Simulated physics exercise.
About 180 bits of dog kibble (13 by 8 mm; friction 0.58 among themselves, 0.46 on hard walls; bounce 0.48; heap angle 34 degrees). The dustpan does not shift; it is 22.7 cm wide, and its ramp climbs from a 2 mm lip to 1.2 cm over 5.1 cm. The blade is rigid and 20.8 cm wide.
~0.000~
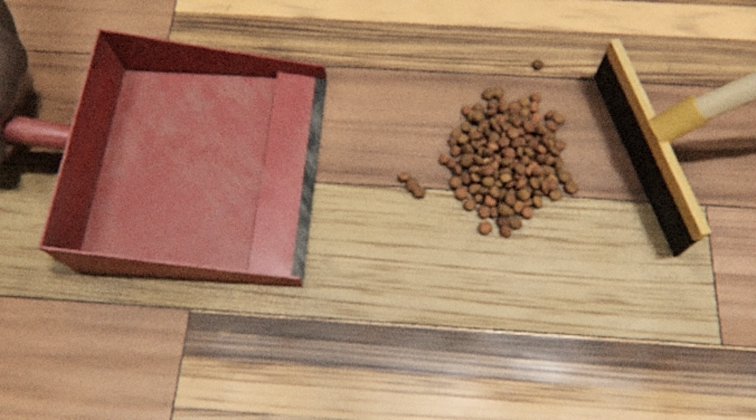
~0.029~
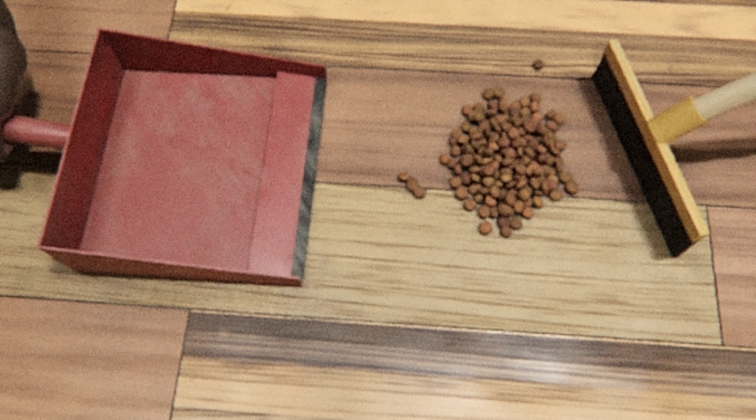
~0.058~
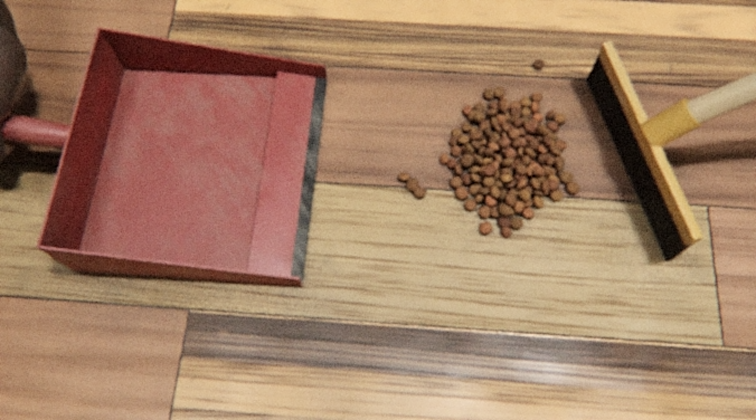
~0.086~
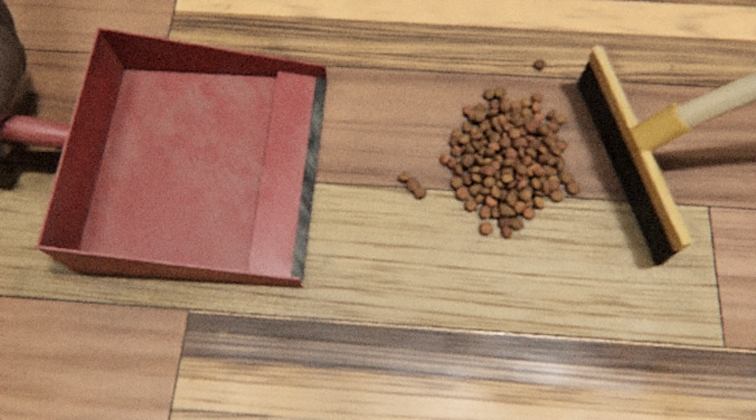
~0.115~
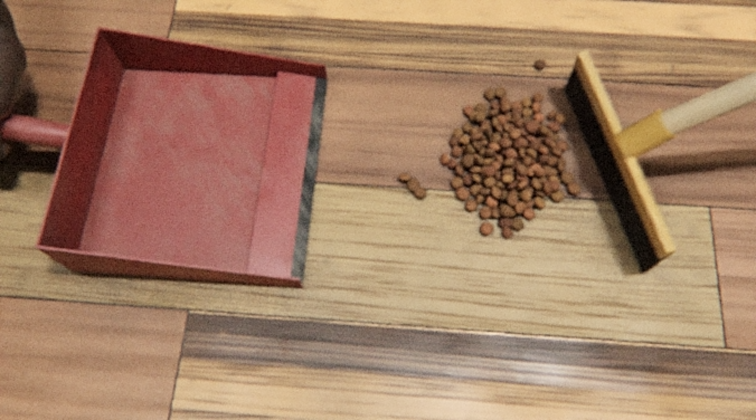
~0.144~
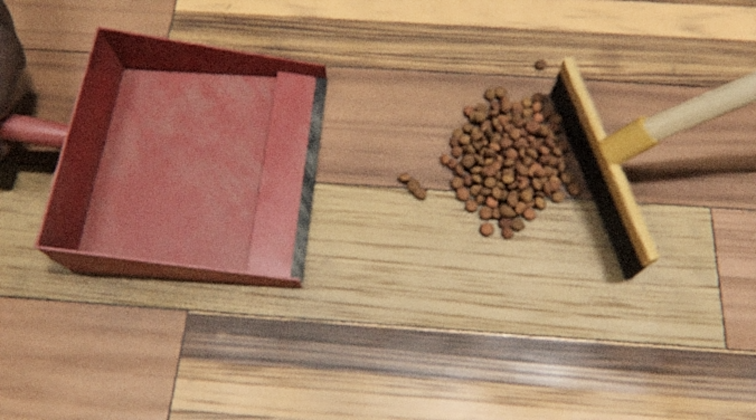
Yellow-edged broom with a pale handle sliding left across wooden floorboards to the edge of a brown kibble pile, red dustpan staying still.
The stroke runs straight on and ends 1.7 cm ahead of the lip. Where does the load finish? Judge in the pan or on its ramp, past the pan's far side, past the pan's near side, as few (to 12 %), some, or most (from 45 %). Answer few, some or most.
In the pan or on its ramp: Some; past the pan's far side: Few; past the pan's near side: Some.
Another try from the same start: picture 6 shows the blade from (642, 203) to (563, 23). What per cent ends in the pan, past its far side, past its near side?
Pan 0, far 15, near 0.
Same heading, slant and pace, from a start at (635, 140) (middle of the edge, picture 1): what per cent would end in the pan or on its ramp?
About 25 per cent.
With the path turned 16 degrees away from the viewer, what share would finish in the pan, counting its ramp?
In that case some 25 per cent.
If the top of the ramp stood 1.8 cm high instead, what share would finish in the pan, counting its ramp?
Then about 20 per cent.
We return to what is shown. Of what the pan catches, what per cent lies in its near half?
About 90 per cent.
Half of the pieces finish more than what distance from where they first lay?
Some 20 cm.
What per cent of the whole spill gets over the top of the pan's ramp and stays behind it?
About 0 per cent.
After 0.35 s, middle of the blade 16 cm from the lip; 0 % over the lip, far side 0 %, near side 0 %.
After 0.49 s, middle of the blade 9 cm from the lip; 0 % over the lip, far side 0 %, near side 5 %.
After 0.76 s, middle of the blade 5 cm from the lip; 20 % over the lip, far side 0 %, near side 20 %.
At rest (1.3 s), pan 20 %, far side 0 %, near side 20 %, in front of the lip or behind the blade 60 %.
